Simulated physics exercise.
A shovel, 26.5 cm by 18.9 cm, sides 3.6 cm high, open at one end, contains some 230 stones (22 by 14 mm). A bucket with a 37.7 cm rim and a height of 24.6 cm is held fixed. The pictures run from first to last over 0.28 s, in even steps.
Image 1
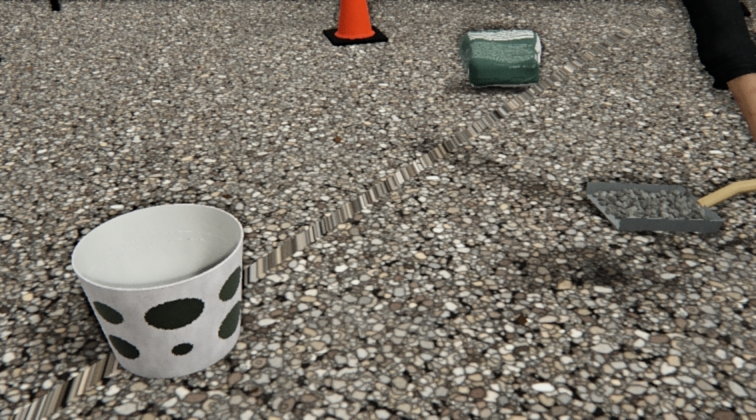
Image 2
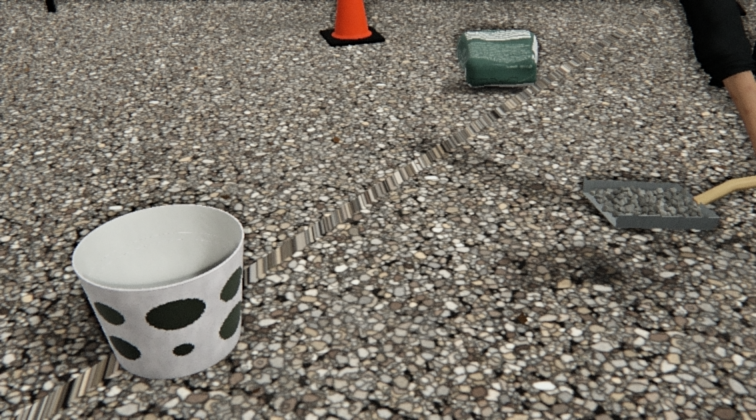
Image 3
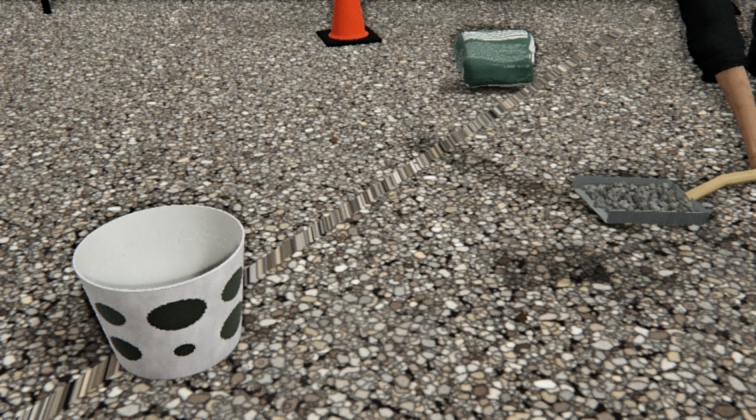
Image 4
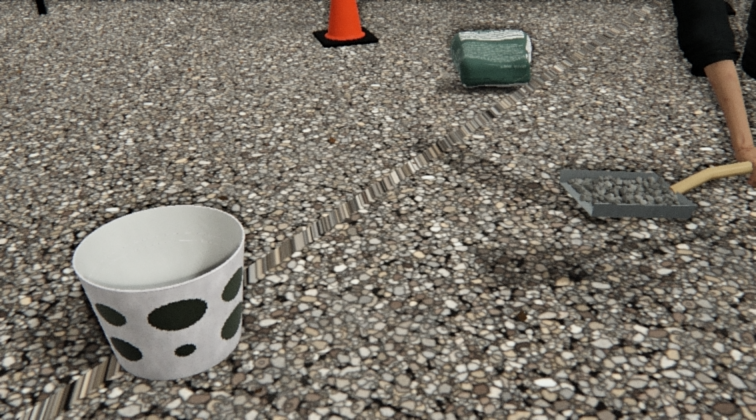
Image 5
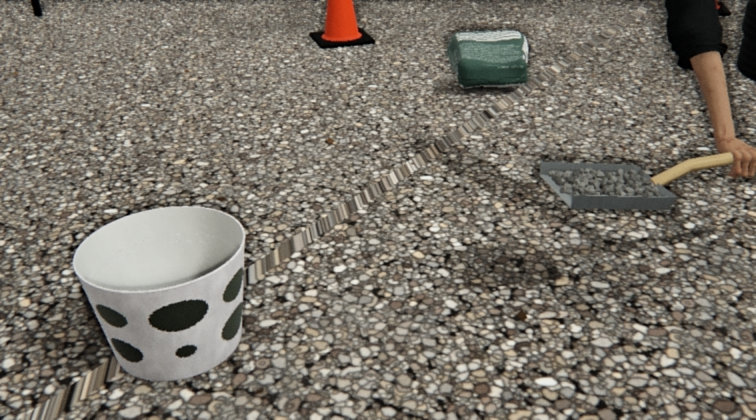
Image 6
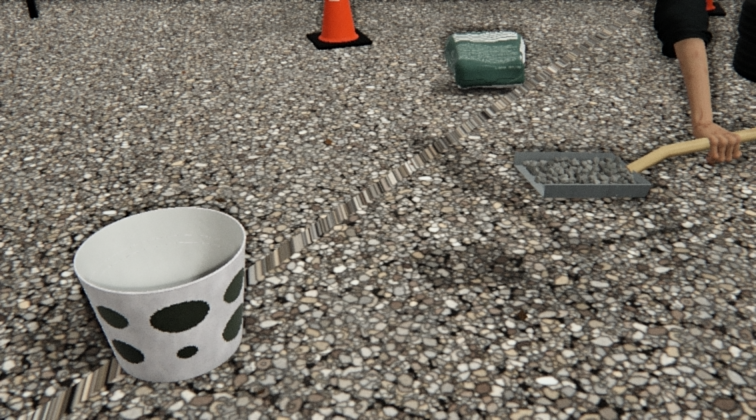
The footage shows a hand gripping the pale handle of a grey shovel loaded with small stones, moving it leftward and slightly upward over pebbled ground, while a white bucket with dark spots stands at left.
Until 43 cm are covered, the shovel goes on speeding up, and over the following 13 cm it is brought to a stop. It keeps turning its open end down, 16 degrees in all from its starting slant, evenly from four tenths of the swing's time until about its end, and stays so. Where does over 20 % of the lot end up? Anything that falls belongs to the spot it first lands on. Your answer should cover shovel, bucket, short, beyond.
Shovel: Under, bucket: Over, short: Over, beyond: Under.
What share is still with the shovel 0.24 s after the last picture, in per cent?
I'd guess some 60 in a hundred.
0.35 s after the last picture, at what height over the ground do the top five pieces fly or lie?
Looks like close to 50 cm off the ground.
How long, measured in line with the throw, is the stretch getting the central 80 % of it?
Roughly 30 cm.
Then, 0.13 s after the last picture, tilt 1 degrees; shovel 100 %; middle of all pieces near (502, 135).
Then, 0.24 s after the last picture, tilt 7 degrees; shovel 60 %, in the air 40 %; middle of all pieces near (412, 124).
Then, 0.35 s after the last picture, tilt 7 degrees; in the air 100 %; middle of all pieces near (319, 162).
Then, 0.45 s after the last picture, tilt 7 degrees; bucket 50 %, in the air 50 %; middle of all pieces near (240, 235).
In the end, shovel 0 %, bucket 55 %, short 45 %, beyond 0 %.
